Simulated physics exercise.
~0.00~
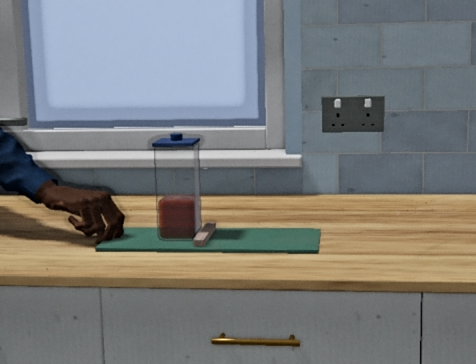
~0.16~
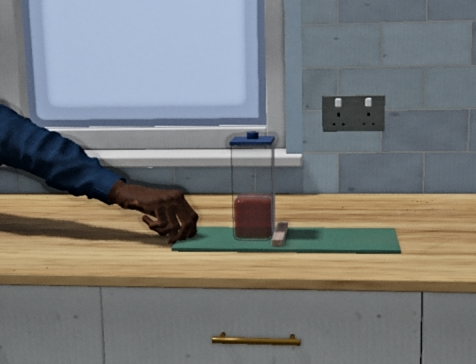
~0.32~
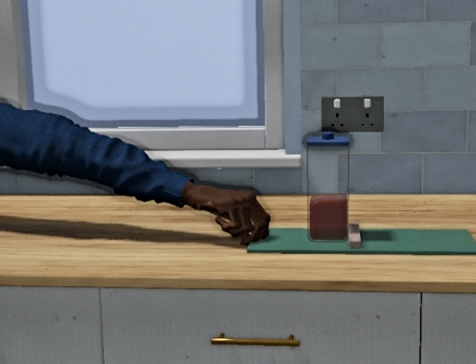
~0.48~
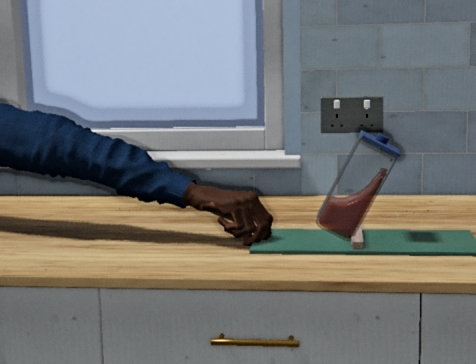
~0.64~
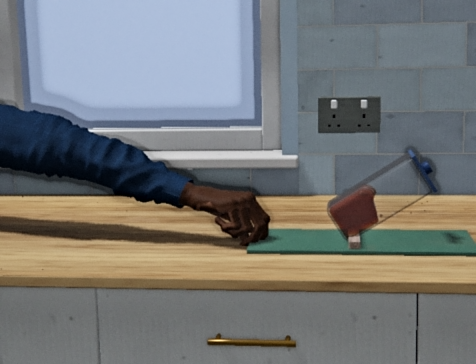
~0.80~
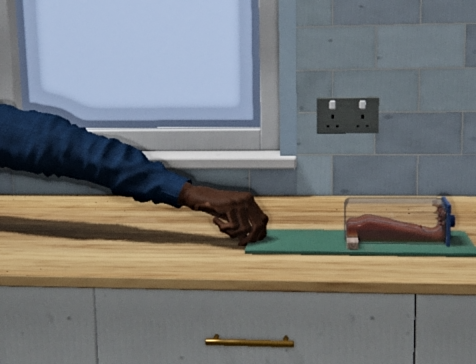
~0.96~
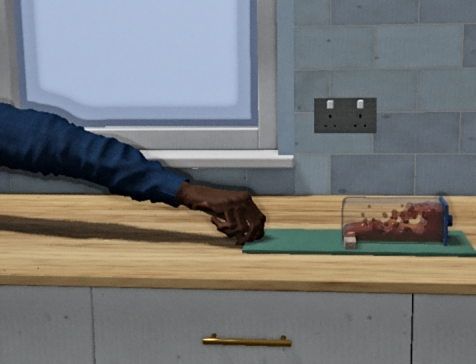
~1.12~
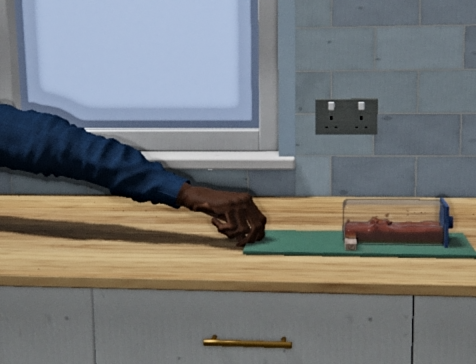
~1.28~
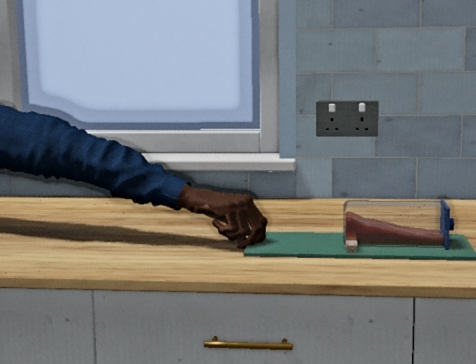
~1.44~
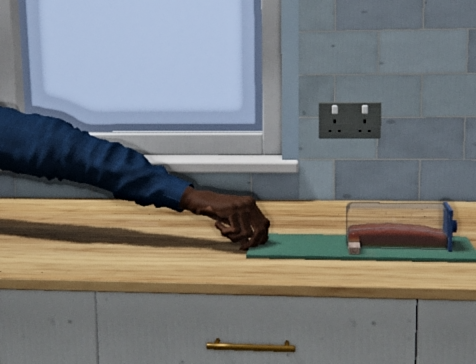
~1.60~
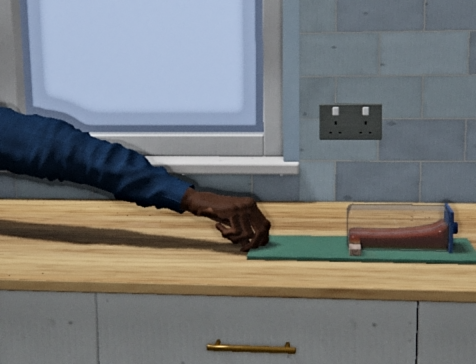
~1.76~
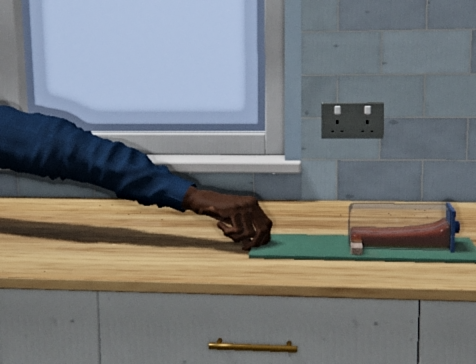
On a pale wooden kitchen counter below a window, a hand in a blue sleeve holds the left end of a green board. A clear, blue-capped bottle, partly filled with reddish-brown liquid, stands on it beside a small strip. The hand pushes the board to the right, carrying the upright bottle along. When the board stops, the bottle tips rightward over the strip, its liquid tilting inside. It falls flat onto its side, and the liquid splashes and sloshes along it. The bottle ends lying on the board, cap to the right, while the hand stays at the board's edge.
